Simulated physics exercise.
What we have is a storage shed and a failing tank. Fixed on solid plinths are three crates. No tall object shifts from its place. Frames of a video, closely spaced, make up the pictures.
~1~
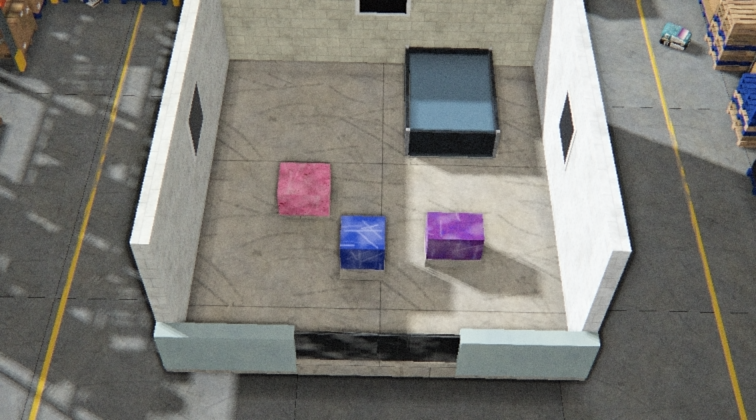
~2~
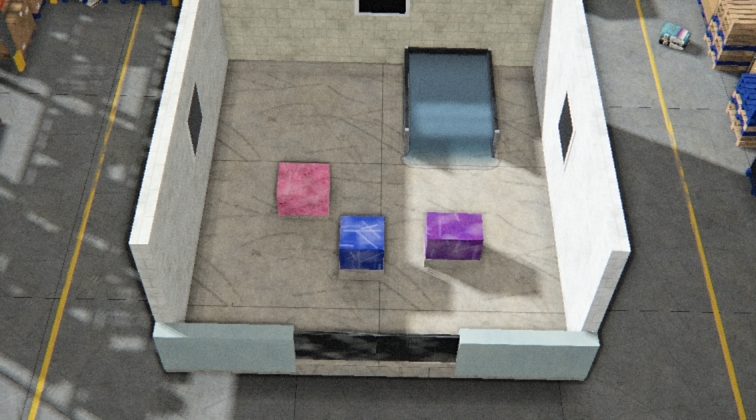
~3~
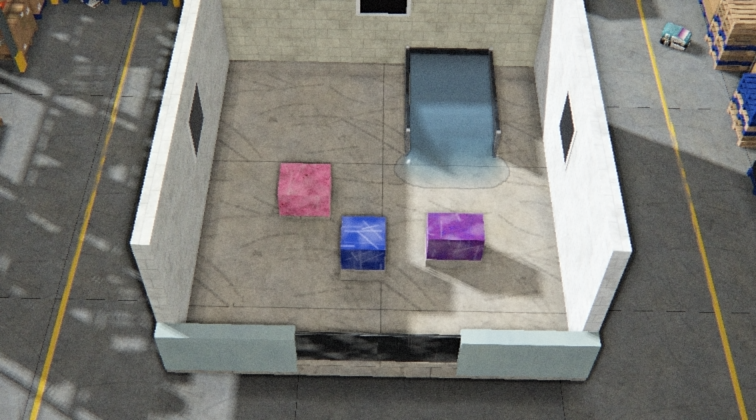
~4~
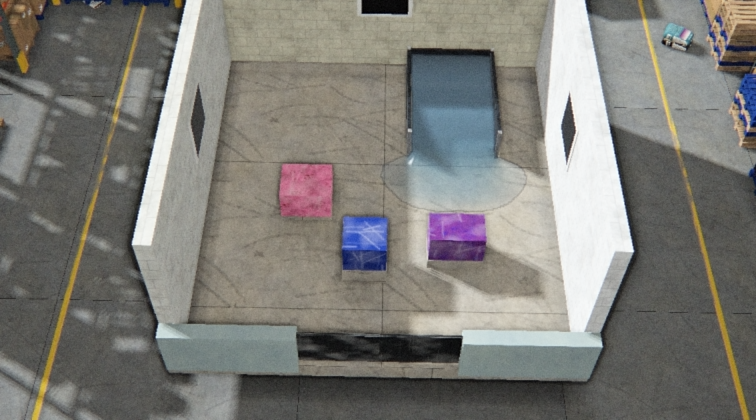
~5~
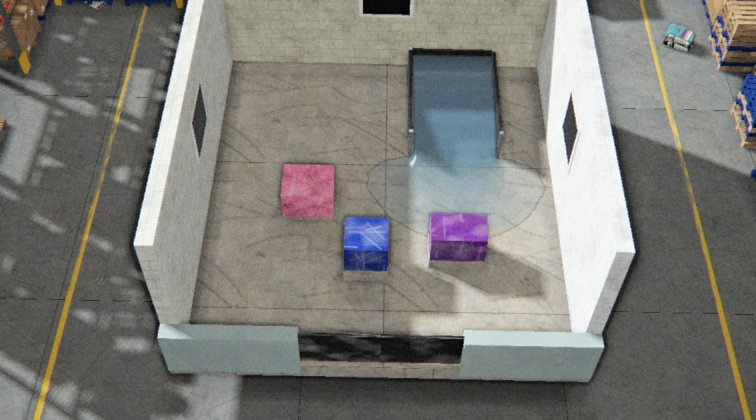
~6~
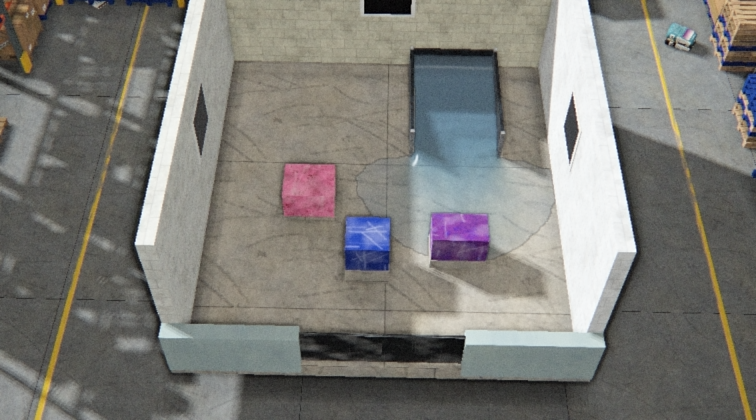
A dark tank in the shed releases water that spreads across the floor toward the boxes.
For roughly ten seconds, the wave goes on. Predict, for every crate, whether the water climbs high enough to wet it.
My prediction: The purple crate gets wetted; the pink crate gets wetted; the blue crate remains dry.
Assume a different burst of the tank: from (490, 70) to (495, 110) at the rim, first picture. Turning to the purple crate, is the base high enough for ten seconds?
Result - purple crate: Untouched.
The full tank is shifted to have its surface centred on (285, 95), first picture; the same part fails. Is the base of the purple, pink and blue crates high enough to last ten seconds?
Looking at each in turn, the purple crate is left untouched, the pink crate gets flooded and the blue crate is left untouched.
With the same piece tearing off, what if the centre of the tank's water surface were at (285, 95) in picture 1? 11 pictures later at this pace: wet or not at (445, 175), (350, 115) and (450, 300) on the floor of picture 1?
Results in order - swamped, left untouched, left untouched.
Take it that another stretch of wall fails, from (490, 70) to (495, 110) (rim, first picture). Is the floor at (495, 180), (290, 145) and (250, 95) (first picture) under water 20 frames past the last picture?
First spot drenched, second unwetted, third drenched.
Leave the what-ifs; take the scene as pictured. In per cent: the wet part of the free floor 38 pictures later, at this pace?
Roughly 80 percent, I'd say.
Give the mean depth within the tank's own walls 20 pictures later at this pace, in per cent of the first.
20 percent or thereabouts.
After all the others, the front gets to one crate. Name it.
My answer is the crate marked pink.
A moment on, water covers 25 % of the floor; the purple crate water round its plinth, the pink crate water round its plinth, the blue crate water round its plinth.
Next, water covers 35 % of the floor; the purple crate water round its plinth, the pink crate water round its plinth, the blue crate water round its plinth.
Then, water covers 55 % of the floor; the purple crate water round its plinth, the pink crate water round its plinth, the blue crate water round its plinth.
Later, water covers 80 % of the floor; the purple crate water round its plinth, the pink crate water round its plinth, the blue crate water round its plinth.
In the end, water covers 100 % of the floor; the purple crate was topped, the pink crate was topped, the blue crate stayed above the water.
